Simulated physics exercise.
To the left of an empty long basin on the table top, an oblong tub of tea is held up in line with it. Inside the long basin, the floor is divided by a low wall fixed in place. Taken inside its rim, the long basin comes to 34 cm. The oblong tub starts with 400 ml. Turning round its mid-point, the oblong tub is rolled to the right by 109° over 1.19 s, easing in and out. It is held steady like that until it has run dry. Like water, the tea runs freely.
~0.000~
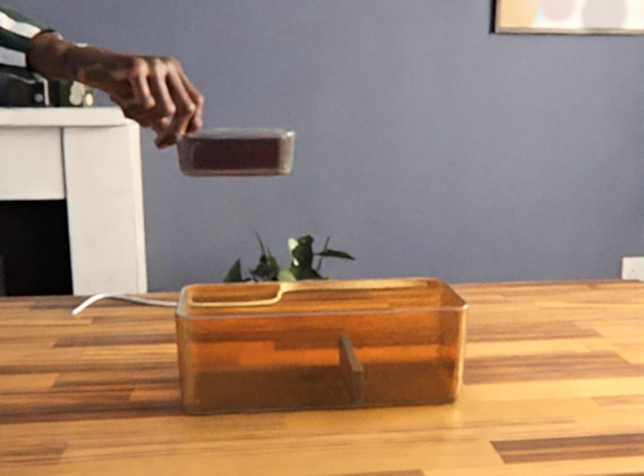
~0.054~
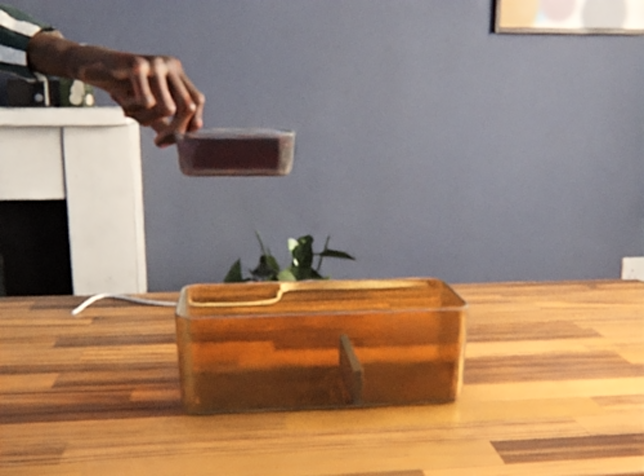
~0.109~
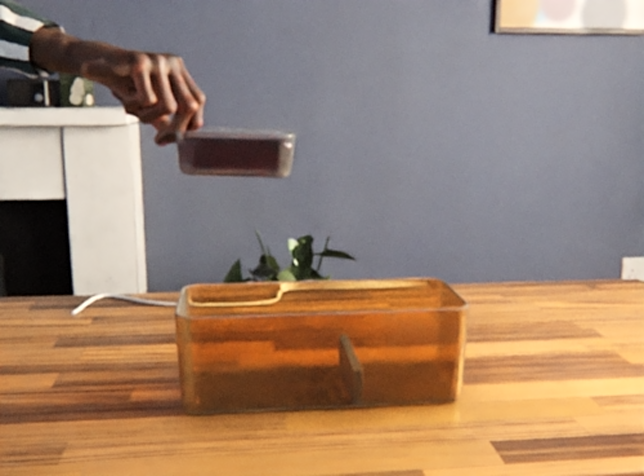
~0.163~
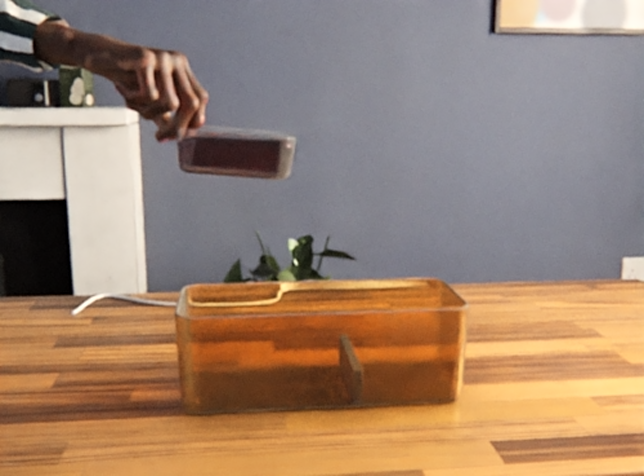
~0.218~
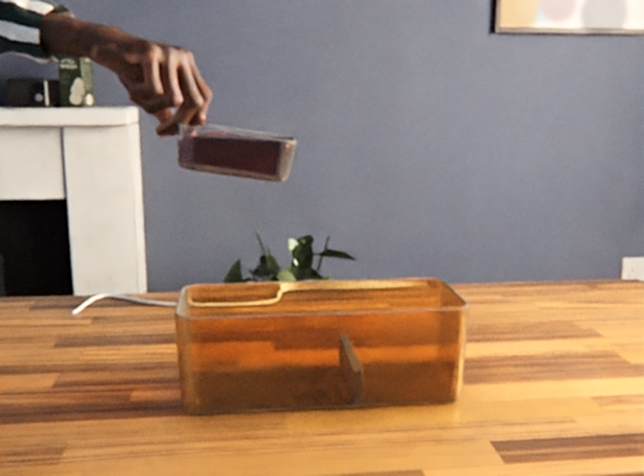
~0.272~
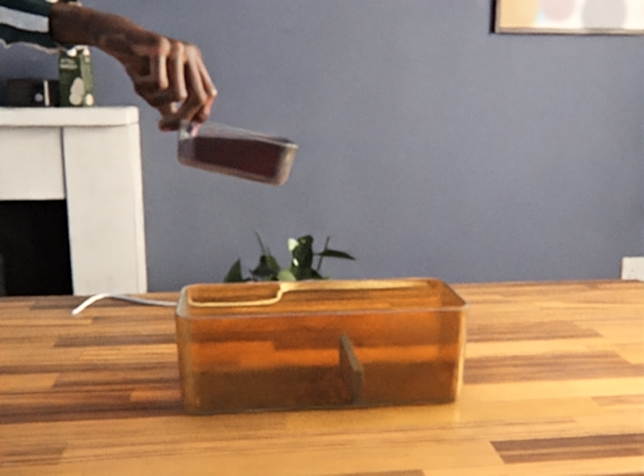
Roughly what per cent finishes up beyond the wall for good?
Roughly 60 per cent.
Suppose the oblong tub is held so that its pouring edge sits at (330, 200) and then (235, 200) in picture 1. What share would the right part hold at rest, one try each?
75 and 5 %.
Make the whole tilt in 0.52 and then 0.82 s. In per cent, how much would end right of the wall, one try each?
It comes to 30 per cent, and then 55 per cent.
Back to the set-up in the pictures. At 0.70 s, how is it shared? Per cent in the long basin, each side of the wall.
About 8 left, 24 right.
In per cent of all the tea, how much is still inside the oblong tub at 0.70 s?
Roughly 20 %.
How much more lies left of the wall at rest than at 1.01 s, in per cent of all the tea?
About 7 percent.
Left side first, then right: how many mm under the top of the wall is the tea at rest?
About 36 mm on the left, about 28 mm on the right.
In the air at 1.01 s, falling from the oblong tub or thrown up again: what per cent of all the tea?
Estimate: About 6 in a hundred.
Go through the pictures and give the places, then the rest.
In the first frame, it leans 0°; its right rim is at (292, 133); the tea meets the walls at (181, 138) and (290, 138); the long basin's rim runs from (180, 302) to (455, 294); the wall's top is at (350, 352).
In the second frame, it leans 1°; its right rim is at (292, 133); the tea meets the walls at (181, 138) and (290, 138).
In the third frame, it leans 2°; its right rim is at (292, 135); the tea meets the walls at (182, 138) and (290, 138).
In the fourth frame, it leans 5°; its right rim is at (293, 138); the tea meets the walls at (182, 136) and (291, 140).
In the fifth frame, it leans 9°; its right rim is at (294, 142); the tea meets the walls at (183, 137) and (292, 140).
In the sixth frame, it leans 13°; its right rim is at (294, 146); the tea meets the walls at (183, 137) and (294, 142); 1 per cent is over the edge.
Then, 0.70 s in, the tilt is 69° and 20 per cent is still to pour, 8 is left of the wall and 25 right of it.
Then, 1.01 s in, the tilt is 103° and 2 per cent is still to pour, 32 is left of the wall and 59 right of it.
Then, 1.34 s in, the tilt is 109° and 0 per cent is still to pour, 39 is left of the wall and 60 right of it.
Then, 1.69 s in, the tilt is 109° and 0 per cent is still to pour, 39 is left of the wall and 60 right of it.
Finally, 39 per cent lies left of the wall, 60 right of it and 1 outside.
